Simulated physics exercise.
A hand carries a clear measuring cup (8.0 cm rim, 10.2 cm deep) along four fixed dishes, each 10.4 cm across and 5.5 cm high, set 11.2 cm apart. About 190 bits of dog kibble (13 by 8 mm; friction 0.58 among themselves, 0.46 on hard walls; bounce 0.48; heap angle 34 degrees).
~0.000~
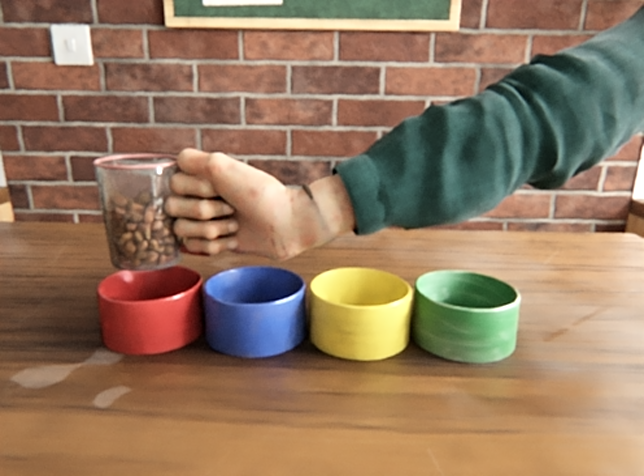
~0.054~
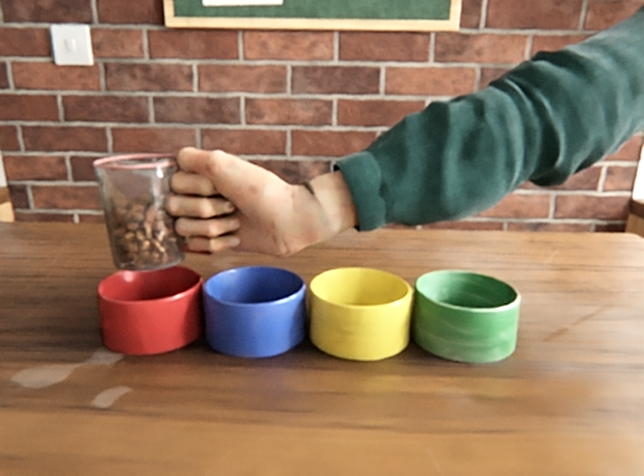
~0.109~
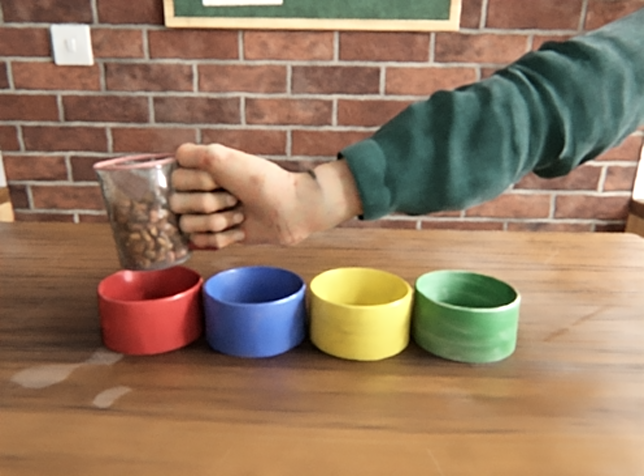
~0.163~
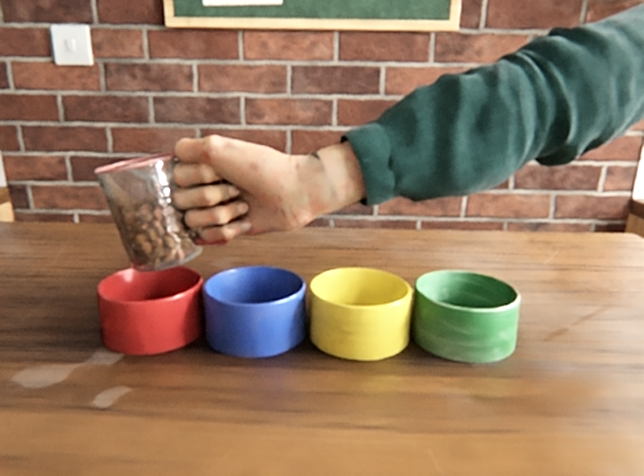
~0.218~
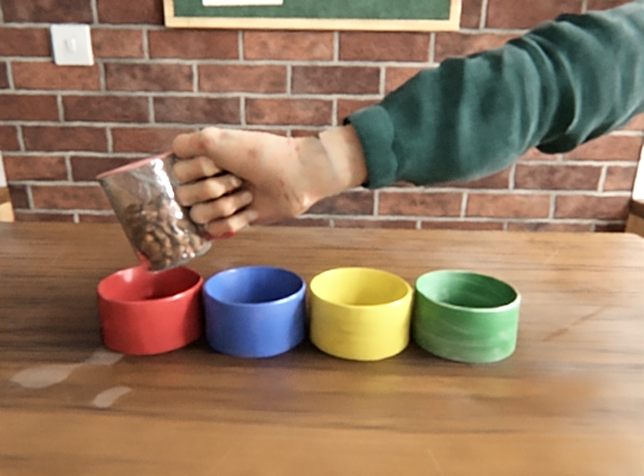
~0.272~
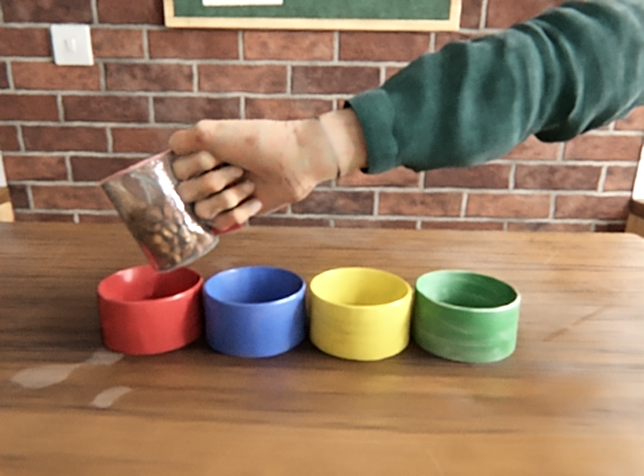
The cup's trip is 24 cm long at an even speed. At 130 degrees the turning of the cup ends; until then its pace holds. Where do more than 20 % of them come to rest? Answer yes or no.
Red: No, blue: Yes, green: No, yellow: No, counter: No.
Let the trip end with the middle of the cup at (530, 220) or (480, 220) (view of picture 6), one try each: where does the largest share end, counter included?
The winner: Blue, then blue.
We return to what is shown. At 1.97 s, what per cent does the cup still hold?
Roughly 0 per cent.
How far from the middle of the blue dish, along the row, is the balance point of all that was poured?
About 3 cm to its left.
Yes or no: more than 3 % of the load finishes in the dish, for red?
Red yes.
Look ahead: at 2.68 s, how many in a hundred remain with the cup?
Roughly 0 per cent.
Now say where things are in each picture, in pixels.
The first picture shows cup at (144, 211), tilt 0 degrees, lip at (99, 161), moved 0.0 cm; middle of the pieces at (150, 227); red dish at (151, 282); blue dish at (255, 284); yellow dish at (360, 287); green dish at (466, 289).
The second picture shows cup at (145, 211), tilt 1 degrees, lip at (99, 162), moved 0.1 cm; middle of the pieces at (152, 227).
The third picture shows cup at (149, 211), tilt 6 degrees, lip at (100, 165), moved 0.5 cm; middle of the pieces at (157, 227).
The fourth picture shows cup at (154, 211), tilt 12 degrees, lip at (101, 170), moved 1.0 cm; middle of the pieces at (163, 226).
The fifth picture shows cup at (159, 212), tilt 18 degrees, lip at (102, 176), moved 1.6 cm; middle of the pieces at (170, 225).
The sixth picture shows cup at (164, 212), tilt 25 degrees, lip at (105, 182), moved 2.1 cm; middle of the pieces at (177, 224); red dish at (151, 282); blue dish at (255, 284); yellow dish at (360, 287); green dish at (466, 289). The cup turns about 115 degrees a second and travels 10 cm a second.
Then, at 1.29 s, tilt 130 degrees; cup holds 30 %, red 10 %, blue 50 %.
Then, at 1.97 s, tilt 130 degrees; cup holds 0 %, red 15 %, blue 75 %.
Then, at 2.68 s, tilt 130 degrees; cup holds 0 %, red 15 %, blue 75 %.
At rest (3.0 s), red 15 %, blue 75 %, green 0 %, yellow 0 %, counter 10 %.
